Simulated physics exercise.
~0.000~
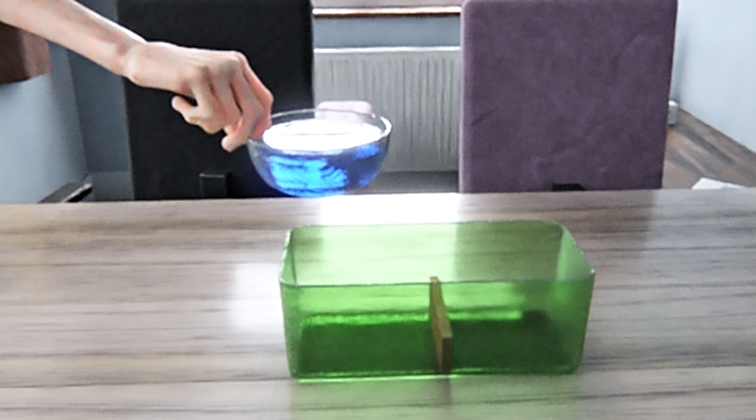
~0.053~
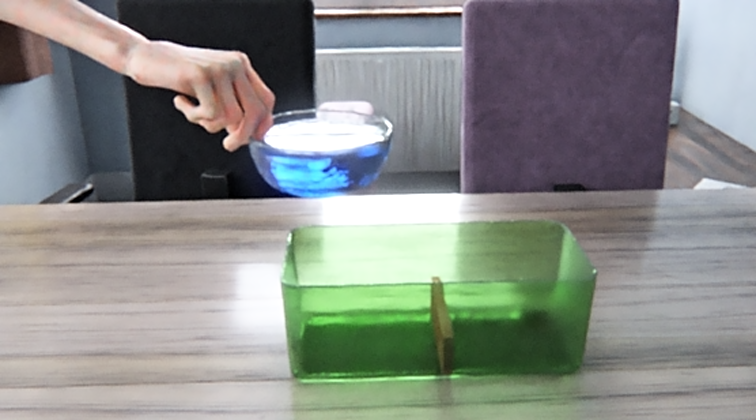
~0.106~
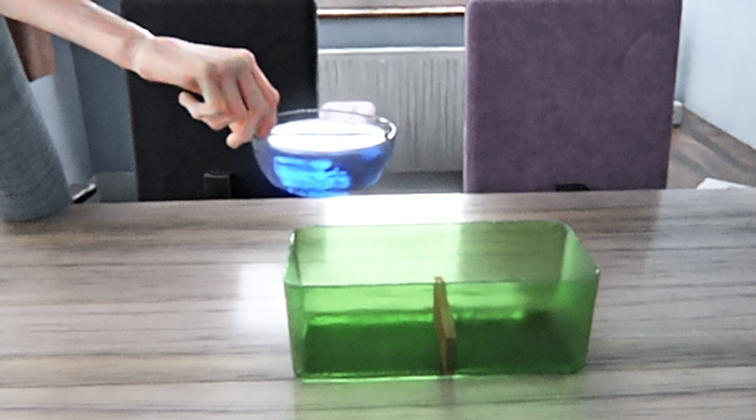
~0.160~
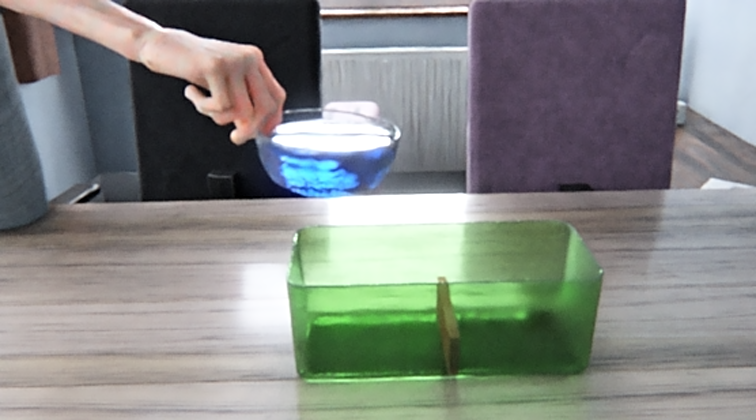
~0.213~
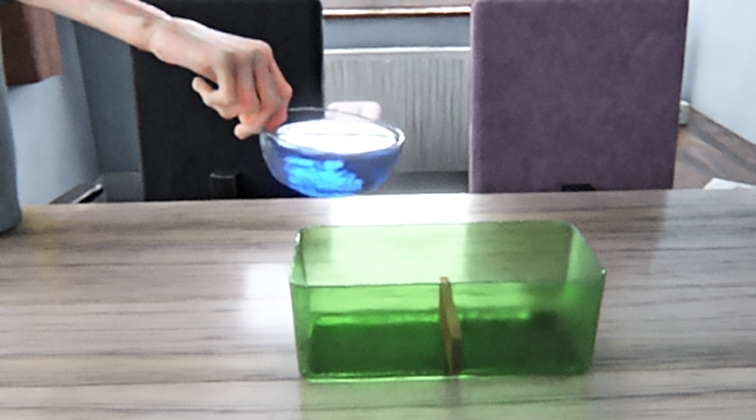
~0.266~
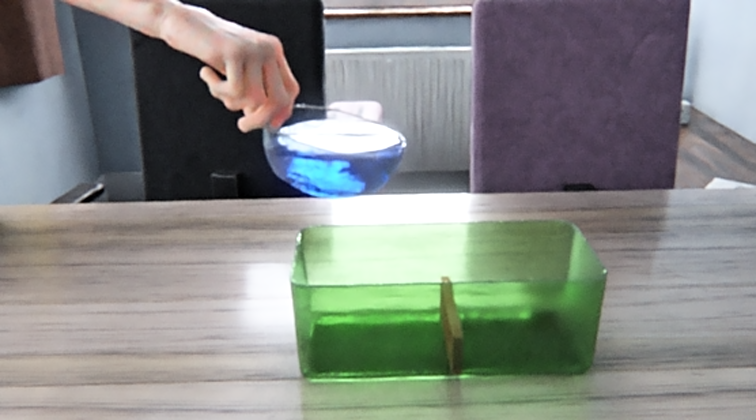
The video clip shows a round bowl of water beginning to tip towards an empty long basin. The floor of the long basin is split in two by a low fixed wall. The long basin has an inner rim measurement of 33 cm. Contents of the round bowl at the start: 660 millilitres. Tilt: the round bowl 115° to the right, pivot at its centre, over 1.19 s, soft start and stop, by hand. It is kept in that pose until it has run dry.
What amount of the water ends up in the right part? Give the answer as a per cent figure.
53 %.
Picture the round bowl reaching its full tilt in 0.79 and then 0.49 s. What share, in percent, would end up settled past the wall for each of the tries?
The first try gives around 40 percent, the second around 20 percent.
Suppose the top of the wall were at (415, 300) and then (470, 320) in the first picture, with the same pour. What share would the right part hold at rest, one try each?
Around 80 and 15 percent, in that order.
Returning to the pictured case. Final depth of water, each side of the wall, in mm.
Once settled, the left stands around 12 mm and the right around 18 mm.
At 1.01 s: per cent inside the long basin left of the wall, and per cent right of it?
Near 44 on the left, 52 on the right.
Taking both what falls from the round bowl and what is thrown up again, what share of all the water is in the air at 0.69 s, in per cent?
Roughly 32 percent.
Then, 0.69 s in, the tilt is 72° and 29 per cent is still to pour, 9 is left of the wall and 30 right of it.
Then, 1.01 s in, the tilt is 108° and 0 per cent is still to pour, 45 is left of the wall and 53 right of it.
Then, 1.33 s in, the tilt is 115° and 0 per cent is still to pour, 46 is left of the wall and 53 right of it.
Then, 1.69 s in, the tilt is 115° and 0 per cent is still to pour, 46 is left of the wall and 53 right of it.
Finally, 46 per cent lies left of the wall, 53 right of it and 0 outside.
